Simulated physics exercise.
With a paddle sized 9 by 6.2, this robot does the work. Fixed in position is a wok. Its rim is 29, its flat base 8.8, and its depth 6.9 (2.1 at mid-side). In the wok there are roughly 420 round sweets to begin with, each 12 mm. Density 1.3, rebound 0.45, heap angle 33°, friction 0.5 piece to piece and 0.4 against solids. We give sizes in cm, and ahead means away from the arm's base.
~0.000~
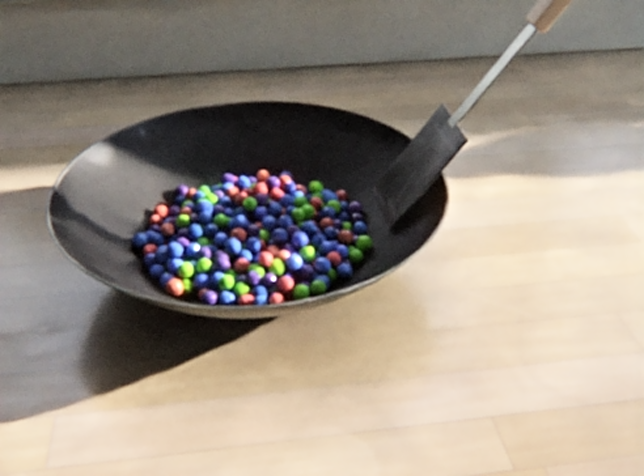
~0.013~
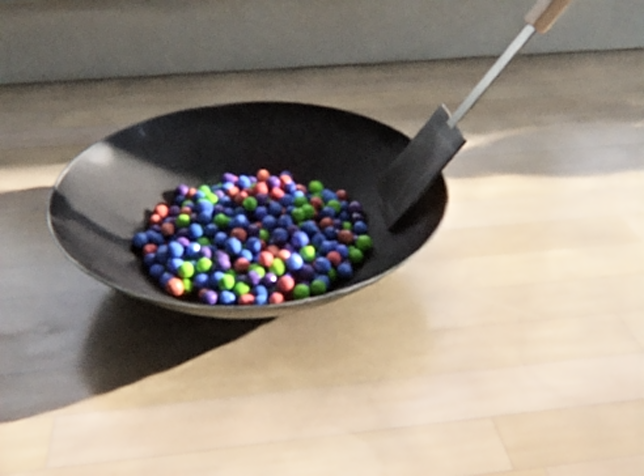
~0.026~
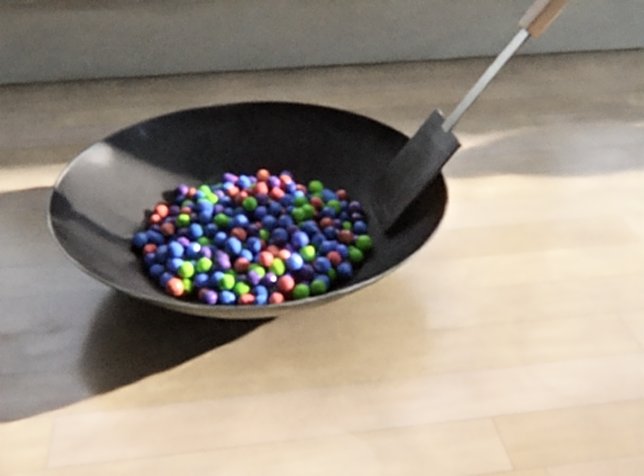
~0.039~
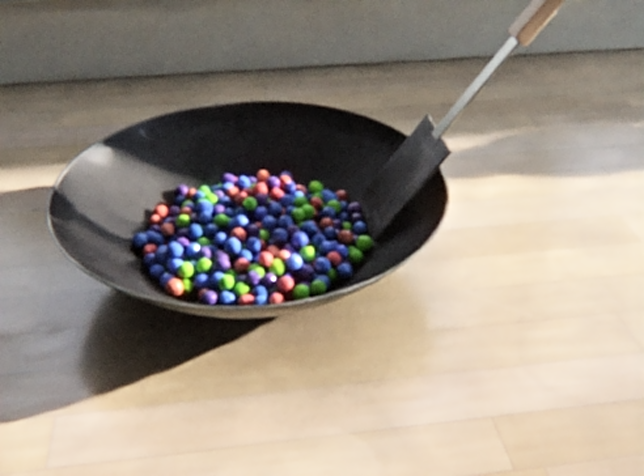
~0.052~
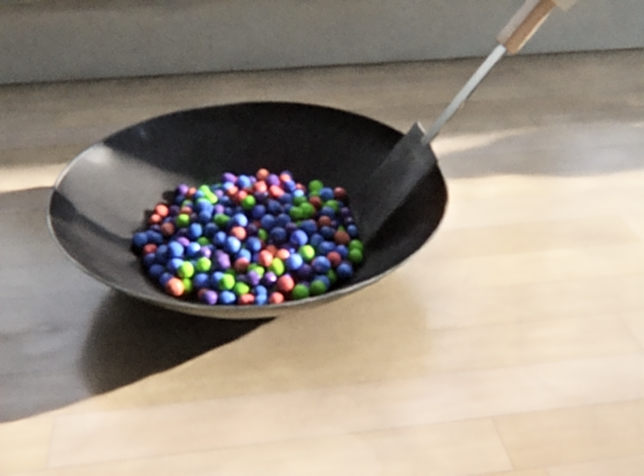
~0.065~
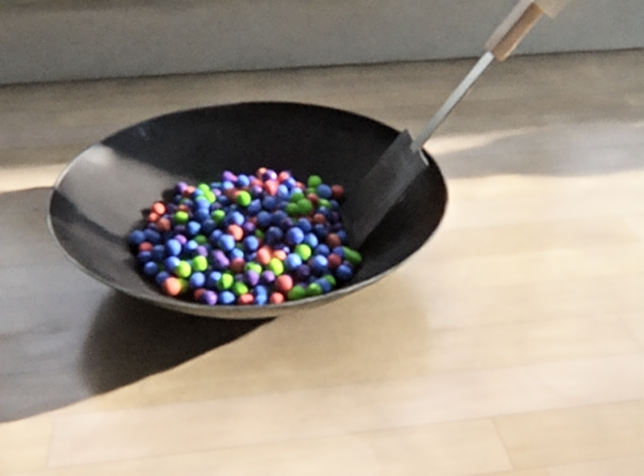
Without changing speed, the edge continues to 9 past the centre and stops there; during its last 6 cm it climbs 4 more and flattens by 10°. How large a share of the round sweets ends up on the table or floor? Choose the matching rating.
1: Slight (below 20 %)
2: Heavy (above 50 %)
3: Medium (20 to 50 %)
1.
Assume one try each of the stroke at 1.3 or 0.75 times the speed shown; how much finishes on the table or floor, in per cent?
Close to 20 and 5 percent respectively.
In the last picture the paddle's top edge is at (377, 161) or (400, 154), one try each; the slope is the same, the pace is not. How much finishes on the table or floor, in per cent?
That comes to about 35 and about 25 percent, in that order.
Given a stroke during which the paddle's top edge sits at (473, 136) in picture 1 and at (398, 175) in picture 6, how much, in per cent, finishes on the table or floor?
It works out to about 25 %, more or less.
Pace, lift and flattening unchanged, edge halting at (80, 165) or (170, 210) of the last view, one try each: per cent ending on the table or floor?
Roughly 20 and 0 per cent.
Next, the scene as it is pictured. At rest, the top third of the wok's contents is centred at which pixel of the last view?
Roughly at (138, 221).
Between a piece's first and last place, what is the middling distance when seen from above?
It comes to some 4 cm.
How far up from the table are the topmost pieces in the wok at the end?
7.0 cm.
By 0.16 s, sloping 54°, highest piece 7 above the table; 417 in the wok.
By 0.26 s, sloping 51°, highest piece 7 above the table; 417 in the wok.
By 0.51 s, sloping 44°, highest piece 9 above the table; 372 in the wok, 28 on the table or floor, 17 on the blade or in flight.
By 1.56 s, sloping 44°, highest piece 7 above the table; 370 in the wok, 47 on the table or floor.
Final count, 370 in the wok, 47 on the table or floor. That is 11 % on the table or floor.
